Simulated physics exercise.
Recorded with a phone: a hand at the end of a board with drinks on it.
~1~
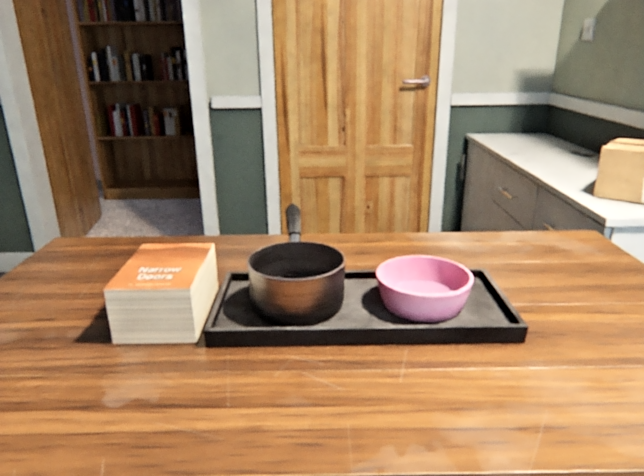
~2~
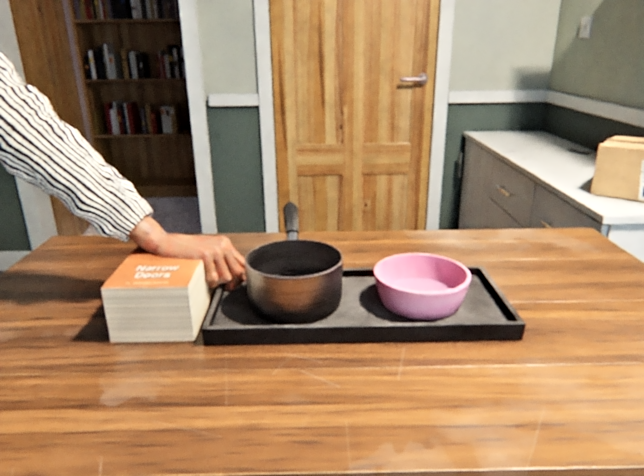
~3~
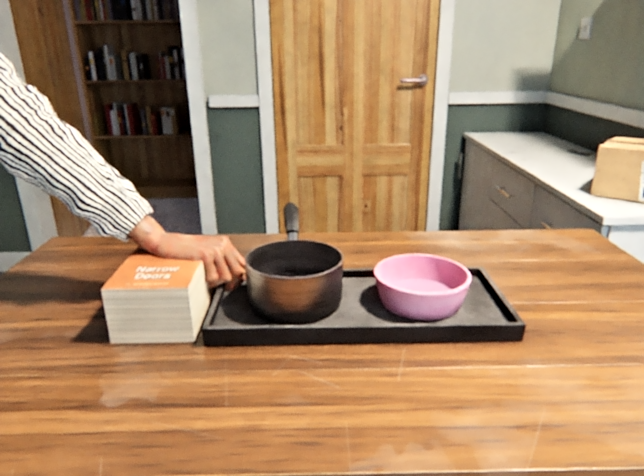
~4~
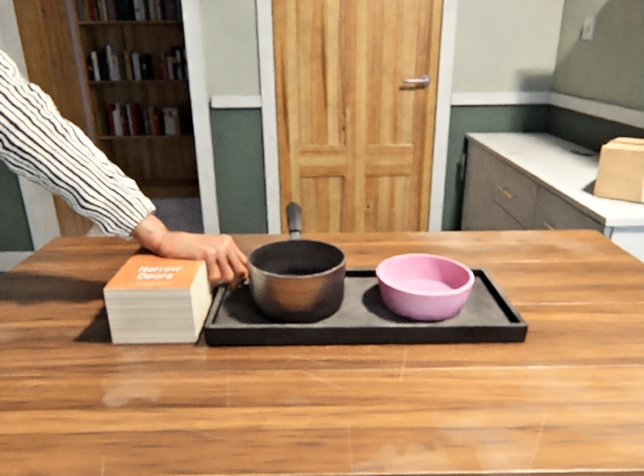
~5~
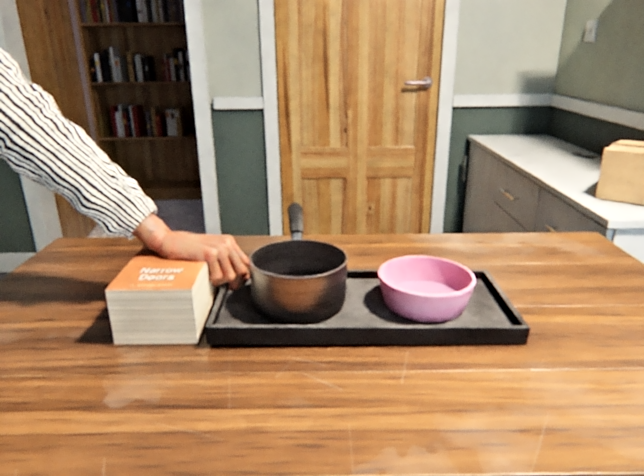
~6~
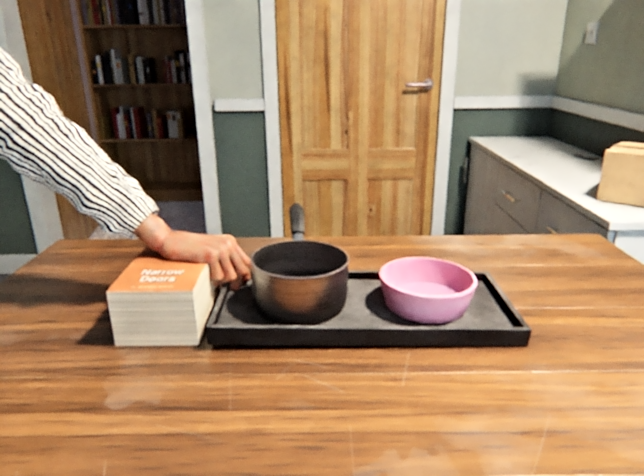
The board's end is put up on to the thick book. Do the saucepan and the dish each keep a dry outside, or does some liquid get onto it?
One by one: On the left the saucepan: Never sloshes out; on the right the dish: Never sloshes out.
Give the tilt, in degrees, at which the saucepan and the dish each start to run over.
I'd reckon around 40° for the first and around 40° after that.
Shortly, the board slopes by about 7°; saucepan, none is lost; dish, none is lost.
Then, the board slopes by about 14°; saucepan, none is lost; dish, none is lost.
At the finish, the board slopes by about 12°, resting on the thick book; saucepan, none is lost; dish, none is lost.
